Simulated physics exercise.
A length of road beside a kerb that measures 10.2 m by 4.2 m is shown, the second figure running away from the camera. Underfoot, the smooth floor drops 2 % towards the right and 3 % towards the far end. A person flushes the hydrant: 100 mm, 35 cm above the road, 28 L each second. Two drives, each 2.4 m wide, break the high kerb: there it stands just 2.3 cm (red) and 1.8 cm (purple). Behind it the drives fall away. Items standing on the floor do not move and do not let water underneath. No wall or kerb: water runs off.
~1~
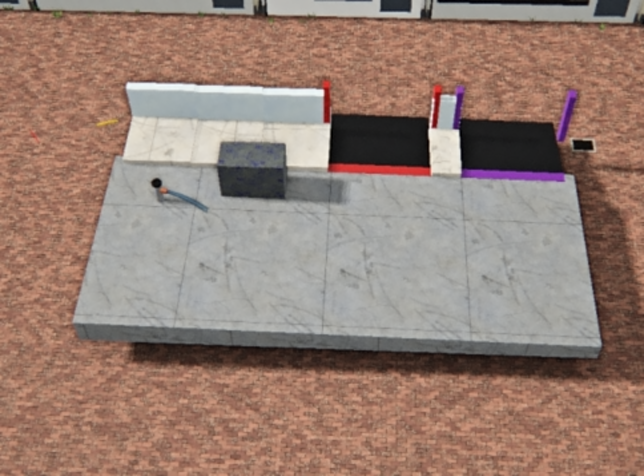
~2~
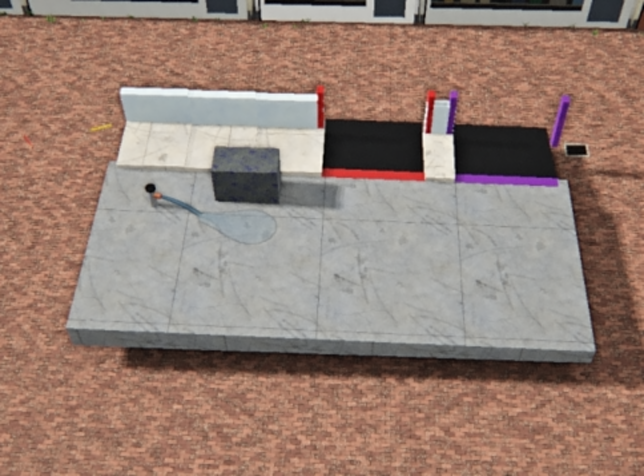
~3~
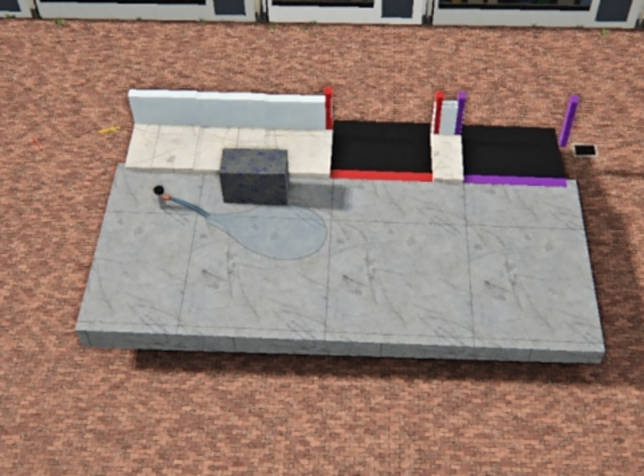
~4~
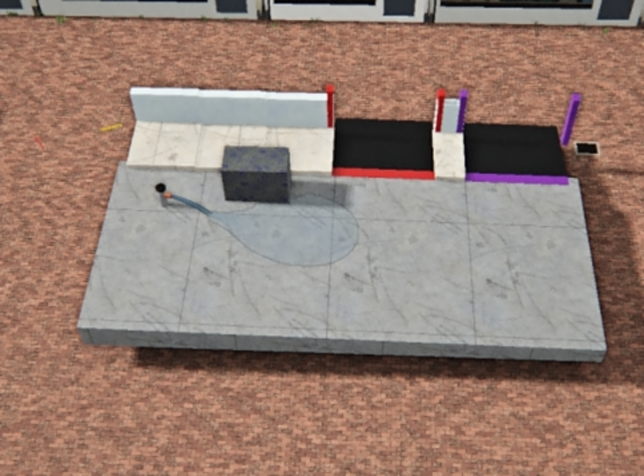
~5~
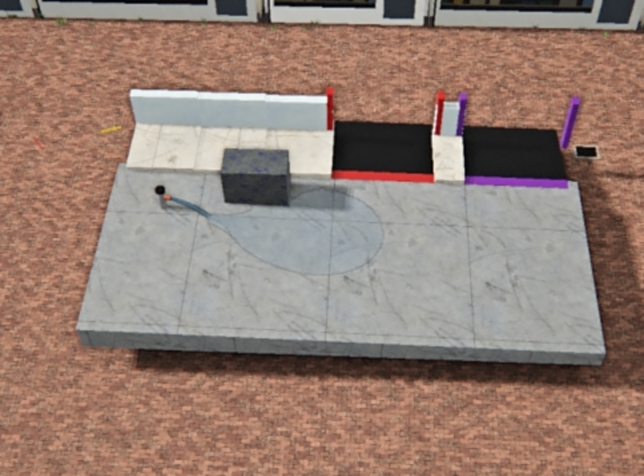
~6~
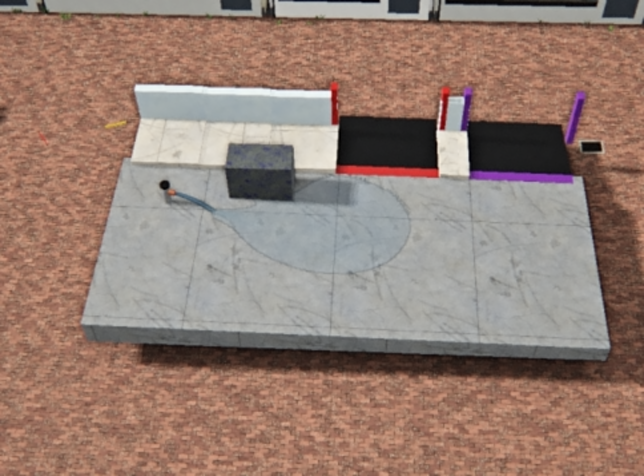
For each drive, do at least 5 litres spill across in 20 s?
Red driveway: Yes; purple driveway: Yes.
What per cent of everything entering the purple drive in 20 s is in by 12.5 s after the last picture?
I'd say close to 60 in a hundred.
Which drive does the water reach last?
The purple one is last.
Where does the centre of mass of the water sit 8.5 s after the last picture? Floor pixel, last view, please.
Near (404, 213) in the last picture.
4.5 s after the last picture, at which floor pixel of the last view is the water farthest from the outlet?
The farthest wet point sits close to (545, 186).
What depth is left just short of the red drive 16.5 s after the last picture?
Depth: Approx. 3.5 cm.
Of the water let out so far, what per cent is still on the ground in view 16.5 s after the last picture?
50 %.
Then, 1.5 s after the last picture water covers 20 % of the floor and is deepest (5 cm) near (226, 214); red driveway 2.3 cm at the lowered kerb, 0 L in, purple driveway not reached.
Then, 4.5 s after the last picture water covers 30 % of the floor and is deepest (5 cm) near (226, 214); red driveway 3.2 cm at the lowered kerb, 4 L in, purple driveway 2 cm at the lowered kerb, 0 L in.
Then, 8.5 s after the last picture water covers 35 % of the floor and is deepest (5 cm) near (459, 182); red driveway 3.3 cm at the lowered kerb, 18 L in, purple driveway 3.7 cm at the lowered kerb, 23 L in.
Then, 12.5 s after the last picture water covers 35 % of the floor and is deepest (5 cm) near (451, 182); red driveway 3.4 cm at the lowered kerb, 34 L in, purple driveway 3.9 cm at the lowered kerb, 60 L in.
Then, 16.5 s after the last picture water covers 35 % of the floor and is deepest (5 cm) near (451, 182); red driveway 3.4 cm at the lowered kerb, 50 L in, purple driveway 3.9 cm at the lowered kerb, 98 L in.
